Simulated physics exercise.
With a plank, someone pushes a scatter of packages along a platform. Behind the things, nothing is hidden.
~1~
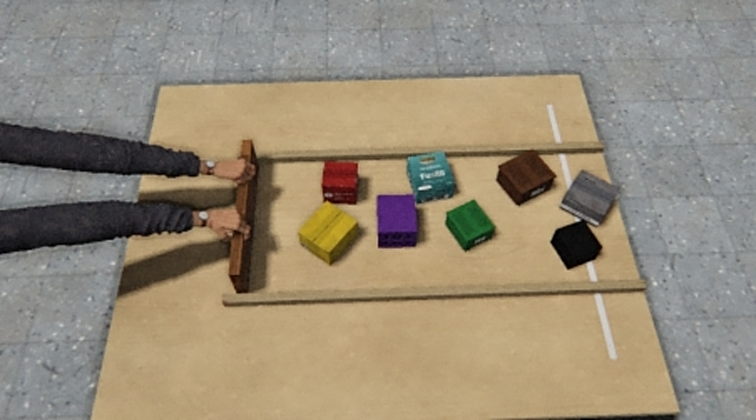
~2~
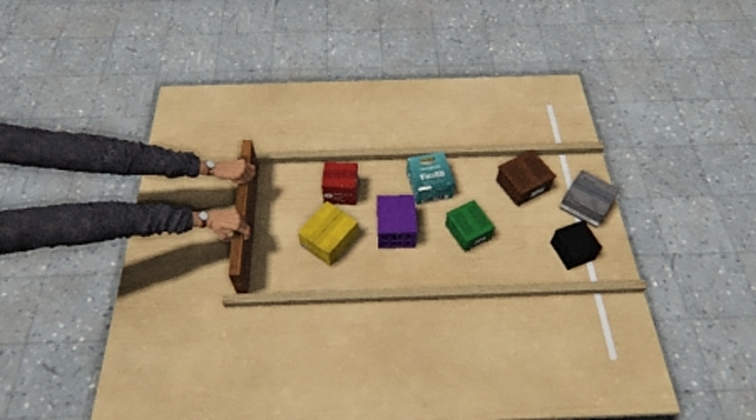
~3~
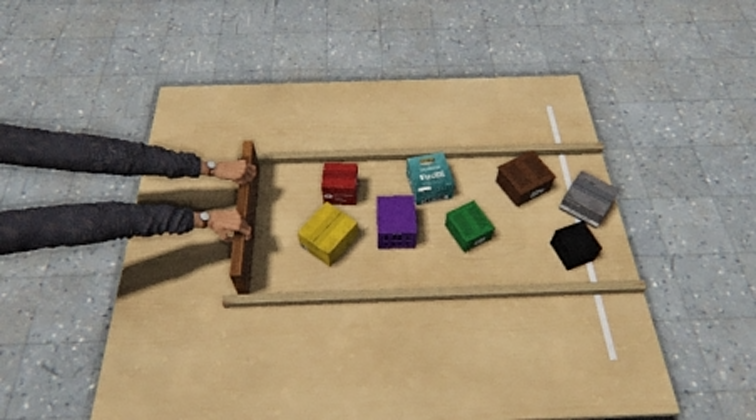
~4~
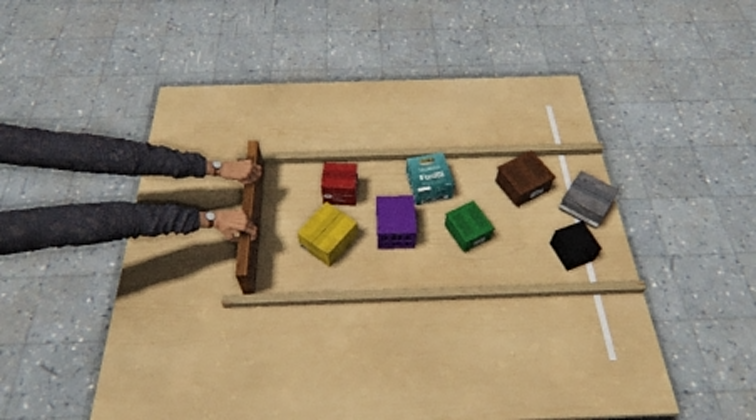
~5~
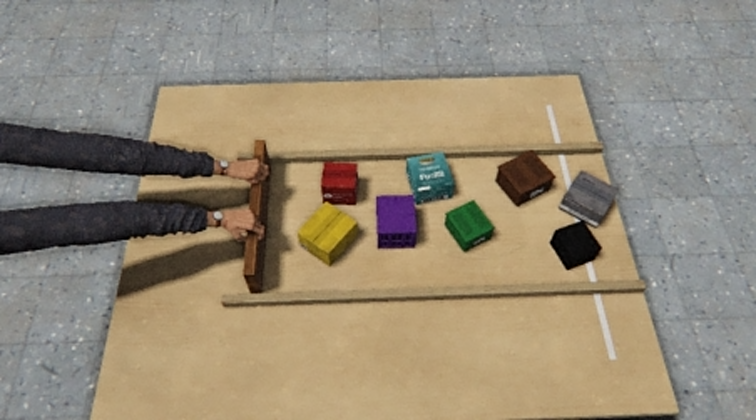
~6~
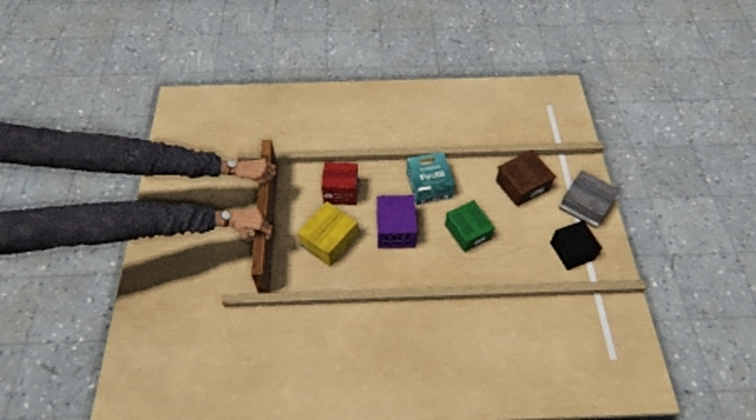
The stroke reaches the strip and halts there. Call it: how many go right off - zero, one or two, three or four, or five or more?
Five or more go off.
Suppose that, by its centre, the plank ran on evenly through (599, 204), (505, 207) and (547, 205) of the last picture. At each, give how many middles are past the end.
The numbers past the end are 5, 1 and 3.
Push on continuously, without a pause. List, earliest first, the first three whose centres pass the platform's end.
The order is the grey parcel, then the brown tote, then the green tote.
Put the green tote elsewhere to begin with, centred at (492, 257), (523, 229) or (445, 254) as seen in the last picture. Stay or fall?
In that order, it stays put; slips off; stays put.
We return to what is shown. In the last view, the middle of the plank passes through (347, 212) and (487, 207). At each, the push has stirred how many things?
In order, the tallies are 3 and 8.
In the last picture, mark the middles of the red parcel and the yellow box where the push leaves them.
Roughly at (589, 175) and at (601, 213), in that order.
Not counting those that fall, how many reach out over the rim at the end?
I get 1.
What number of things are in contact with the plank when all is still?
It touches 2.
A little later, none off yet; grey parcel at rest near (589, 199); black crate at rest near (575, 245); brown tote at rest near (525, 179).
Next, none off yet; grey parcel at rest near (589, 199); black crate shifted a little near (581, 246); brown tote shifted a little near (539, 180).
Later still, one off so far; grey parcel dropping near (641, 230); black crate shifted well along near (638, 256); brown tote shifted well along near (608, 176).
When it is over, the number that fall off is five or more; down, purple crate, turquoise box, green tote, brown tote and grey parcel.
